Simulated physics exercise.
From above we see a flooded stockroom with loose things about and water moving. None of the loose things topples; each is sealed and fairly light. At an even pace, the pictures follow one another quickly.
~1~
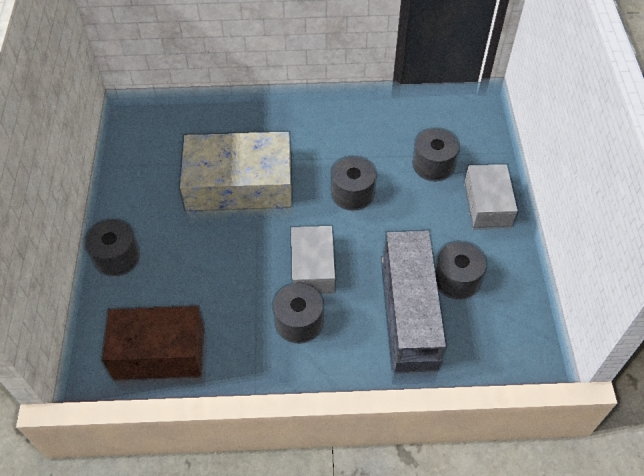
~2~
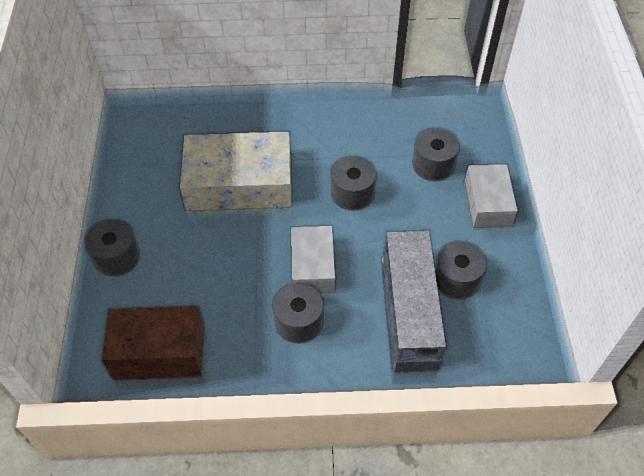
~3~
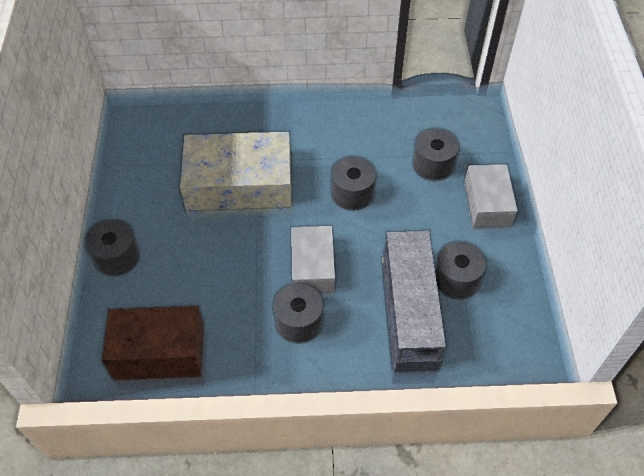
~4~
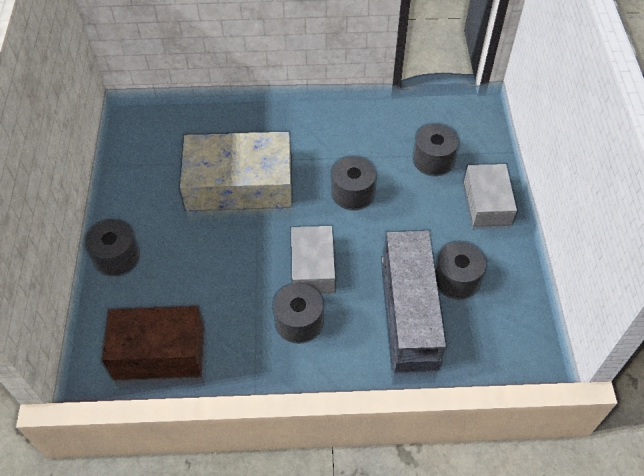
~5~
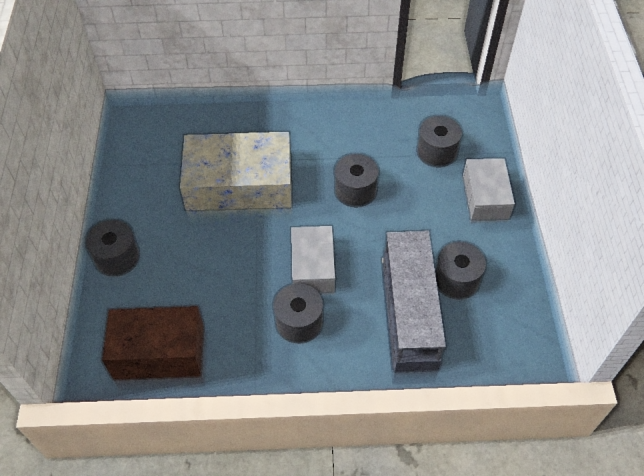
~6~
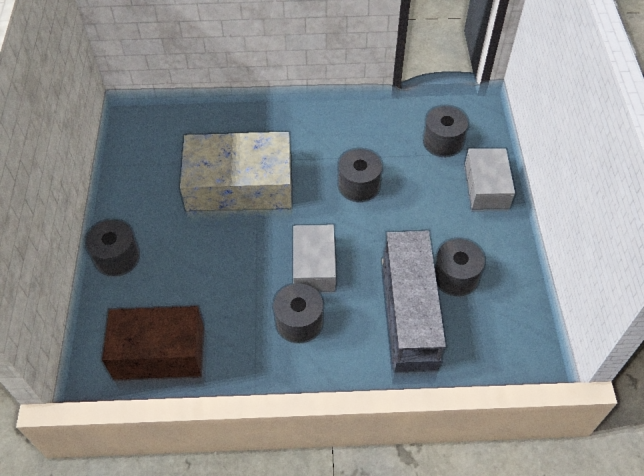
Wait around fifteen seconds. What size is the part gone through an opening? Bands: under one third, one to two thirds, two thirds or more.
Well, what gets flushed out makes up a share in the middle third.
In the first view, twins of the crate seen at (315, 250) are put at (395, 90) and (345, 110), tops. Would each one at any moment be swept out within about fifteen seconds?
In that order: Through, through.
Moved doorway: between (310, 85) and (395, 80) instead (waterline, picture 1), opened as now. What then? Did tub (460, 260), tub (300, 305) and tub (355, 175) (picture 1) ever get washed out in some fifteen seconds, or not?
Outcome by item: Retained / retained / exited.
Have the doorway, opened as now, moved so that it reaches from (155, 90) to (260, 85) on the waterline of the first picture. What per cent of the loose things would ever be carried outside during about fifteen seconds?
I'd put it at 40 %.
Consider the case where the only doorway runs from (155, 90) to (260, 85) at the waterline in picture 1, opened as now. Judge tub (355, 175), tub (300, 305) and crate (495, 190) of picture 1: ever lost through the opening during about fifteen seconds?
Lost; retained; retained.
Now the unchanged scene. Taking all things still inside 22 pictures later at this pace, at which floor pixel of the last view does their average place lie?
Roughly (346, 214).
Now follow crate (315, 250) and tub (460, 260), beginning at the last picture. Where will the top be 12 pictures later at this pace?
I'd guess close to (387, 174) and close to (472, 224).
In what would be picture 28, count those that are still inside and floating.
The tally stands at 4.
A moment on, 0 of 7 are out; 7 afloat.
Next, 1 of 7 are out; 6 afloat.
Later, 3 of 7 are out; 4 afloat.
In the end, 4 of 7 are out; 3 afloat.
